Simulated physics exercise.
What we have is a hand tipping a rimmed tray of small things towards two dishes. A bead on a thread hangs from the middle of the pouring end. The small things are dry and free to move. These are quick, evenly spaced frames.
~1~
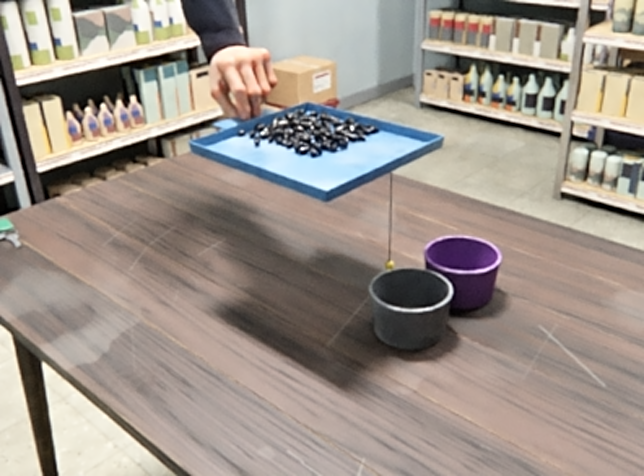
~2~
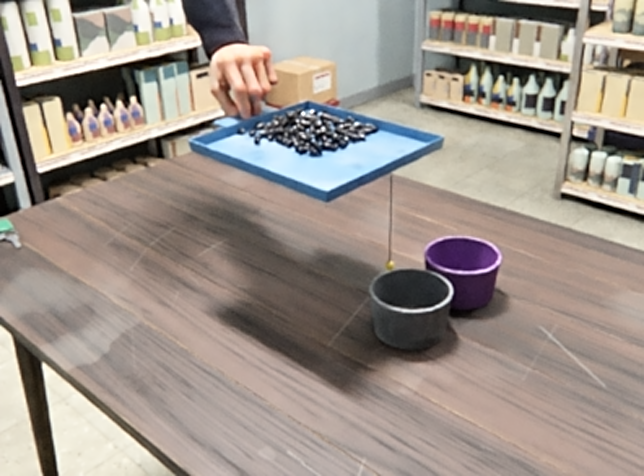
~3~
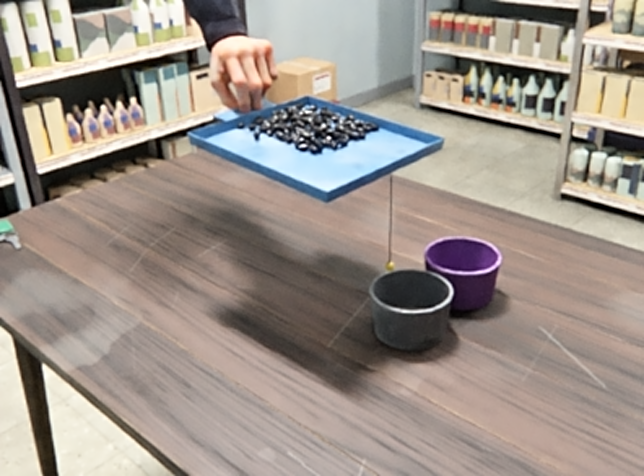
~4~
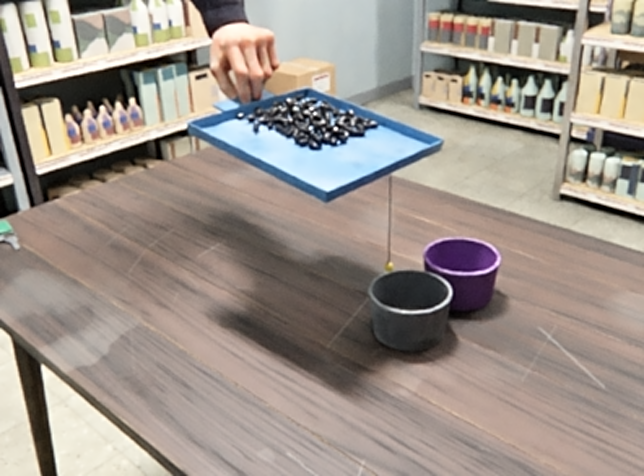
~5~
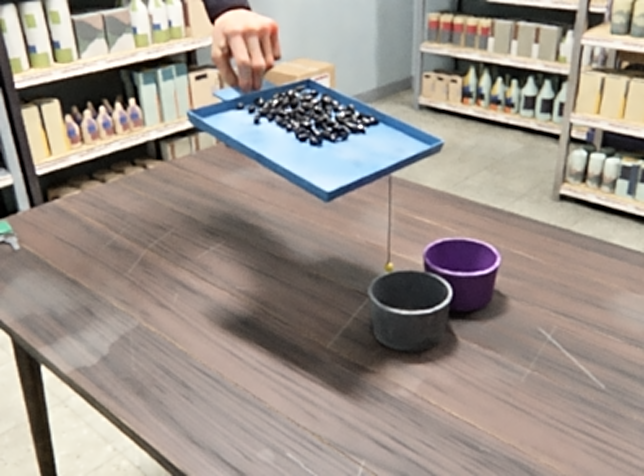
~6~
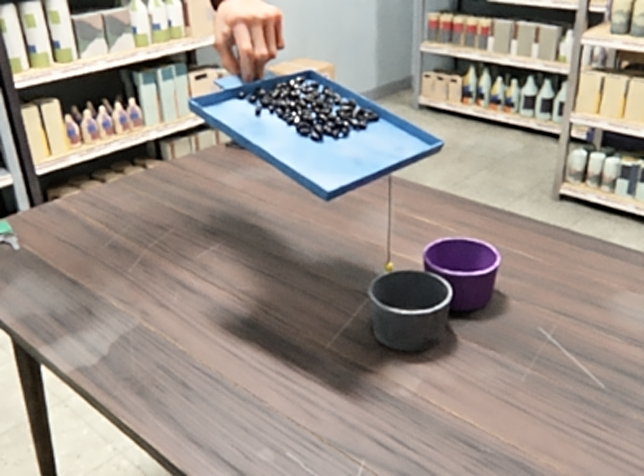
In a storeroom with stocked shelves, a hand slowly tilting a blue tray of black beans above a grey dish and a purple dish.
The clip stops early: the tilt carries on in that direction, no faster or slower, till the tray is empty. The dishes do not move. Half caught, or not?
The two hold the larger part of the load.
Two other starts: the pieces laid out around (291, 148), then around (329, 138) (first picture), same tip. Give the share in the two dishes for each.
In turn 60 and 60 in a hundred.
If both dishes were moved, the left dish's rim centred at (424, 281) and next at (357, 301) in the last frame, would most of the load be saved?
First over half, then below a half.
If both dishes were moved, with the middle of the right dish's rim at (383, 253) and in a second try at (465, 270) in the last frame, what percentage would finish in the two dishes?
In turn 0 and 80 in a hundred.
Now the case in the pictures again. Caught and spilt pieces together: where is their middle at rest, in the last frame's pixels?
Around (448, 303).
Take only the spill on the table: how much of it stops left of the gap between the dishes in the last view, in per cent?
Close to 30 per cent.
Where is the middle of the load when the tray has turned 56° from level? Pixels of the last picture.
At about (402, 139).
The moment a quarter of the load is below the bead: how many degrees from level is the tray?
At about 95°.
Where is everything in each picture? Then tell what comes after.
In the first picture, corners of the pouring end near (327, 189) and (442, 136), level; middle of the load near (303, 132), black beans; left dish near (443, 319); right dish near (493, 281); bead on its thread near (389, 265).
In the second picture, corners of the pouring end near (327, 190) and (442, 137), level; middle of the load near (303, 132).
In the third picture, corners of the pouring end near (327, 190) and (442, 138), tipped barely, lowest at the right corner; middle of the load near (303, 128).
In the fourth picture, corners of the pouring end near (327, 190) and (442, 139), tipped a little, lowest at the right corner; middle of the load near (303, 121).
In the fifth picture, corners of the pouring end near (328, 190) and (442, 141), tipped a little, lowest at the right corner; middle of the load near (303, 114).
In the sixth picture, corners of the pouring end near (328, 189) and (443, 141), tipped a little, lowest at the right corner; middle of the load near (304, 107); left dish near (442, 321); right dish near (492, 283).
Shortly afterwards, tray tipped steeply; all but a few on the tray; only a few in the air.
Next, tray tipped right over; near two thirds on the tray; a little in the left dish; a little in the right dish; a little outside both; a little in the air.
Some moments later, tray tipped past a quarter turn; near a third in the left dish; near a third in the right dish; near a quarter outside both.
In the end, tray tipped past a quarter turn; near a third in the left dish; near a third in the right dish; near a quarter outside both.
